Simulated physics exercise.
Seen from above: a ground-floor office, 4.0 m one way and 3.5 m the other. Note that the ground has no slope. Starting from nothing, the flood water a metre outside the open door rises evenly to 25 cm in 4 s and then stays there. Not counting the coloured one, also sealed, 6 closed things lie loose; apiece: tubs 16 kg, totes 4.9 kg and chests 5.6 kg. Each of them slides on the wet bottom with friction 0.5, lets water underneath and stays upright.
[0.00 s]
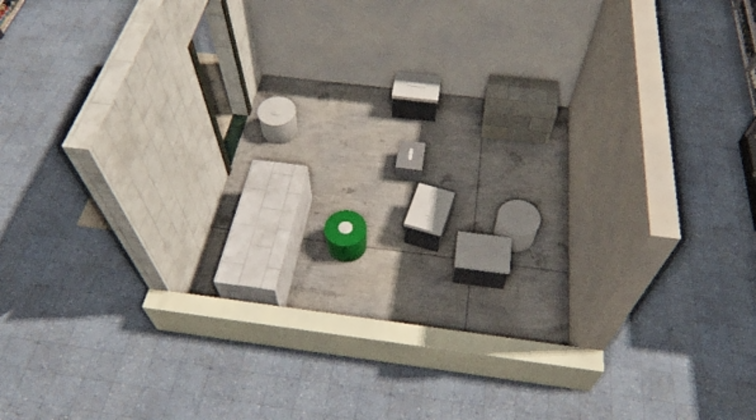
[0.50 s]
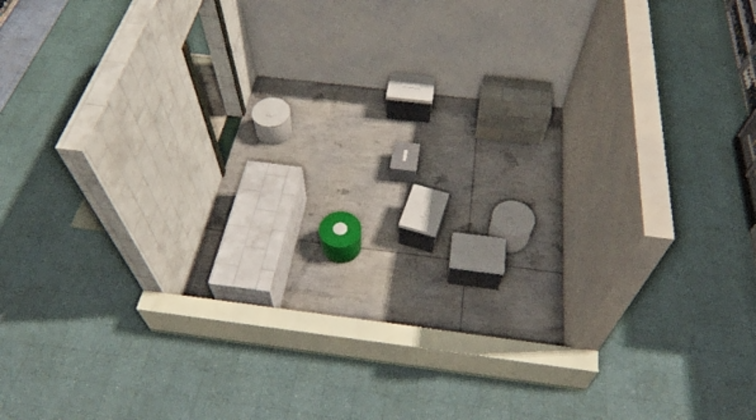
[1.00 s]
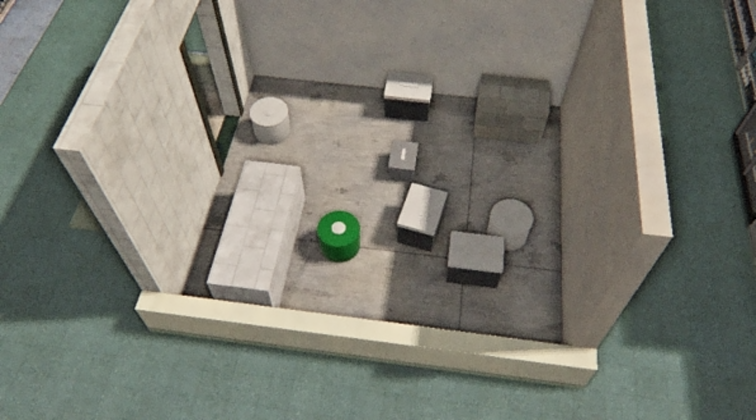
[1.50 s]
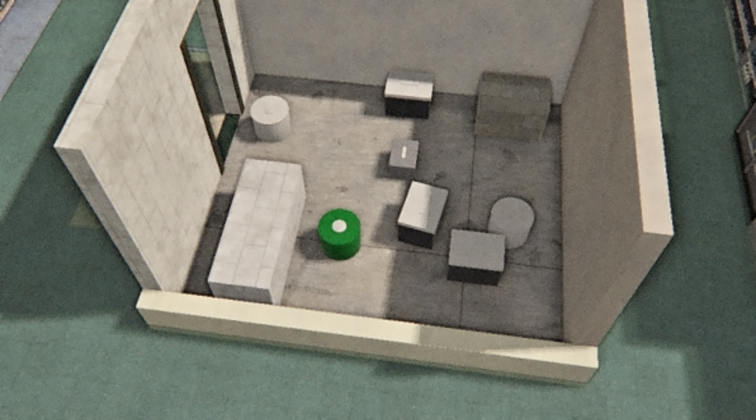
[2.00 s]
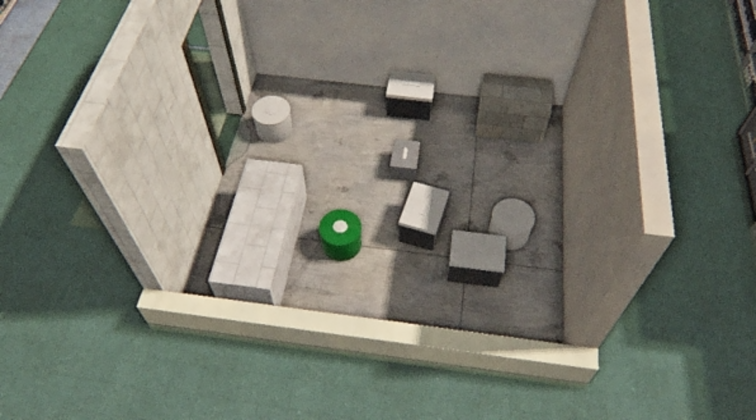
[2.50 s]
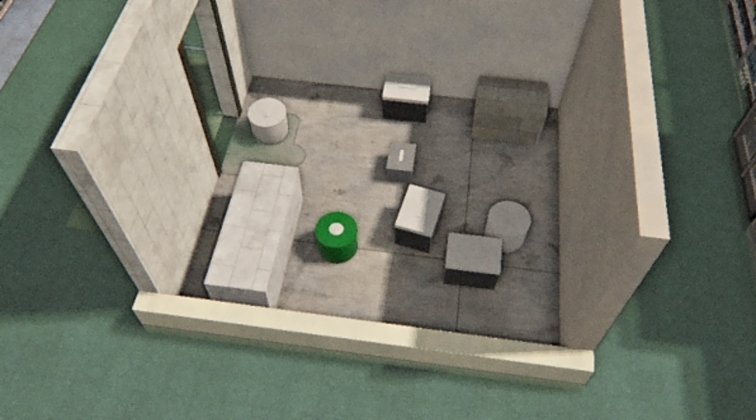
A green tub sat still among pale boxes and round containers in a small roofless office seen from above, and nothing shifted, though late on a shallow puddle spread across the floor near the doorway.
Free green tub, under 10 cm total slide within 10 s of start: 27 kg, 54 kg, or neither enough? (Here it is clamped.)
It is steadied by the lesser weight.
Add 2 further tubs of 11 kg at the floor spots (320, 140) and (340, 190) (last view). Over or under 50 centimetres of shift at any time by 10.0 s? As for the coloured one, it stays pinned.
The first comes out above the threshold, the second above the threshold.
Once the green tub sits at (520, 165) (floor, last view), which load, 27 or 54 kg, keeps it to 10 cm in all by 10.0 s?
Both loads work.
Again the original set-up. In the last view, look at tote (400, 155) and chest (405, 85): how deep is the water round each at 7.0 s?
Some 10 cm at the first, some 8 cm at the second.
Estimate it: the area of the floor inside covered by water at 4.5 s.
Close to 6.0 m2, I'd say.
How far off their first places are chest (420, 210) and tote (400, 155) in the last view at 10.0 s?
Respectively 50 and 100 cm.
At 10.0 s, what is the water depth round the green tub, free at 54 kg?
About 7 cm.
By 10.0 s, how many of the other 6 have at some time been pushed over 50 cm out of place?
By my count, 6.
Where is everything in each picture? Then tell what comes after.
The green tub at (346, 228) rests on the ground; water covers 0.0 m2; 0 of 7 have shifted, in the first frame.
The green tub at (340, 229), on the bottom; 0.0 m2 under water; 0 of 7 have shifted, in the second frame.
The green tub at (339, 228), on the bottom; 0.0 m2 under water; 0 of 7 have shifted, in the third frame.
The green tub at (339, 226) rests on the ground; water covers 0.0 m2; 0 of 7 have shifted, in the fourth frame.
The green tub at (340, 227), on the bottom; water covers 0.1 m2; 0 of 7 have shifted, in the fifth frame.
The green tub at (336, 229) rests on the ground; water covers 0.5 m2; 0 of 7 have shifted, in the sixth frame.
After 3.5 s the green tub would be 0 cm from its start with 27 kg and 0 cm from its start with 54 kg; 0 cm of water round it then.
After 4.5 s the green tub would be 0 cm from its start with 27 kg and 0 cm from its start with 54 kg; 1 cm of water round it then.
After 7.0 s the green tub would be 0 cm from its start with 27 kg and 0 cm from its start with 54 kg; 1 cm of water round it then.
After 10.0 s the green tub would be 0 cm from its start with 27 kg and 0 cm from its start with 54 kg; 7 cm of water round it then.
